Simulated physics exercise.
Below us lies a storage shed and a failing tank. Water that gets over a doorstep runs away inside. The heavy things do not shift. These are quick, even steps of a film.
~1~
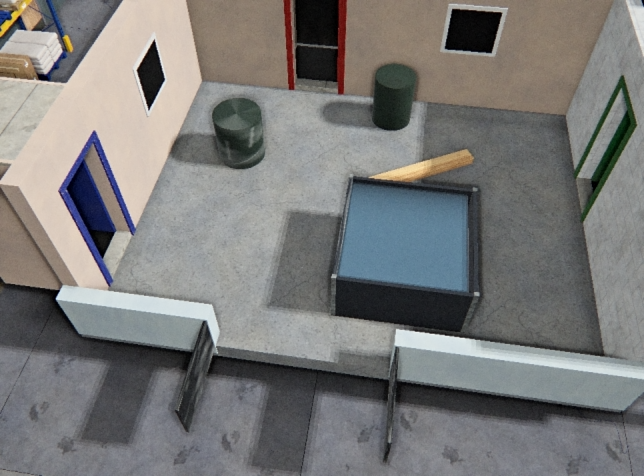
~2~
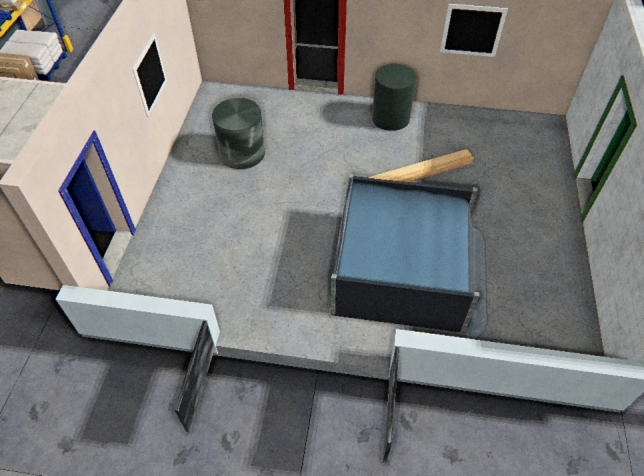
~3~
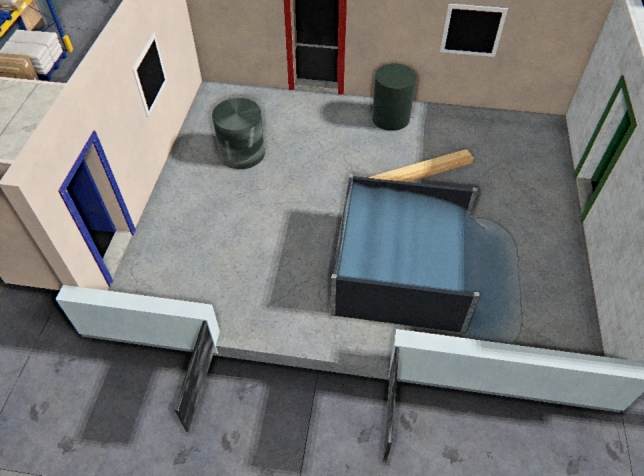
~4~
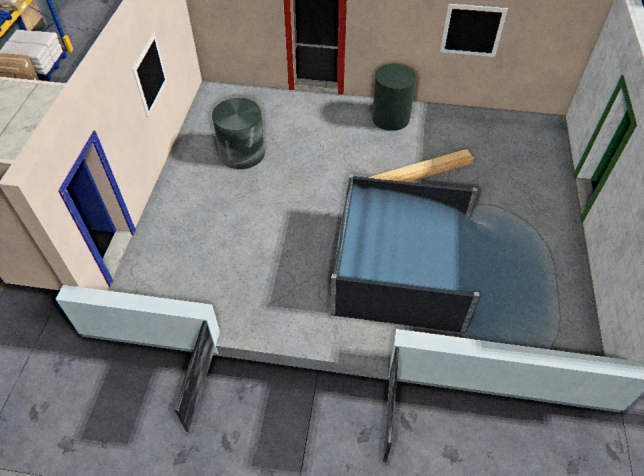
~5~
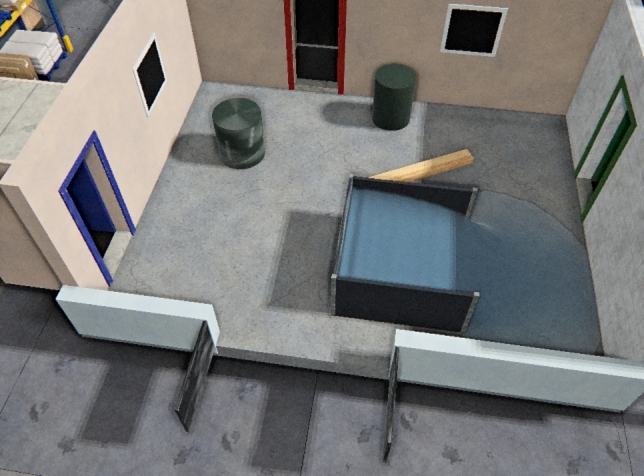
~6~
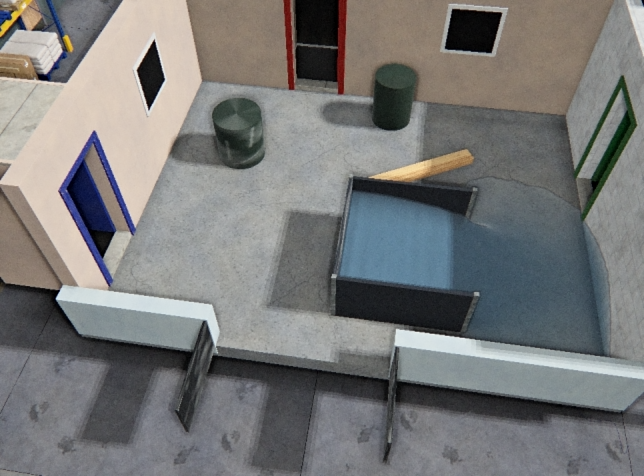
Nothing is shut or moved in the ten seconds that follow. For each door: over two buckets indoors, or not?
One by one: The red door stays under that; the blue door stays under that; the green door takes more than that.
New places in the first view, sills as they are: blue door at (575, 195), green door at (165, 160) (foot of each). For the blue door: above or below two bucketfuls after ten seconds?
The blue door floods.
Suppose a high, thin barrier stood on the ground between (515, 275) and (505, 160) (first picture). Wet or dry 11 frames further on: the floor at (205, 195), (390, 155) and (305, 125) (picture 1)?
As listed: Free of water, flooded, free of water.
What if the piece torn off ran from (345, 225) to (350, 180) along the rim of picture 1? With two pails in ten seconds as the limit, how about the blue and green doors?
In short: The blue one floods; the green one takes less.
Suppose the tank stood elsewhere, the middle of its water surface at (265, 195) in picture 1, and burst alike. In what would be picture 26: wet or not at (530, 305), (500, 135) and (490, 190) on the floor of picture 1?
In that order: Covered, flooded, awash.
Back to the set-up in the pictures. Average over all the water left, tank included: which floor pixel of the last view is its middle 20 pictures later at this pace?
Close to (488, 234).
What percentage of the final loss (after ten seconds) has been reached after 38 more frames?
Some 70 per cent.
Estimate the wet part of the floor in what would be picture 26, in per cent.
Some 45 per cent.
A moment on, water covers 20 % of the floor; the red door not reached, the blue door not reached, the green door over two buckets in.
Next, water covers 25 % of the floor; the red door not reached, the blue door not reached, the green door over two buckets in.
Then, water covers 45 % of the floor; the red door wet at the sill, nothing in, the blue door not reached, the green door far over two buckets in.
Later, water covers 80 % of the floor; the red door wet at the sill, nothing in, the blue door wet at the sill, nothing in, the green door far over two buckets in.
In the end, water covers 95 % of the floor; the red door wet at the sill, nothing in, the blue door under two buckets in, the green door far over two buckets in.
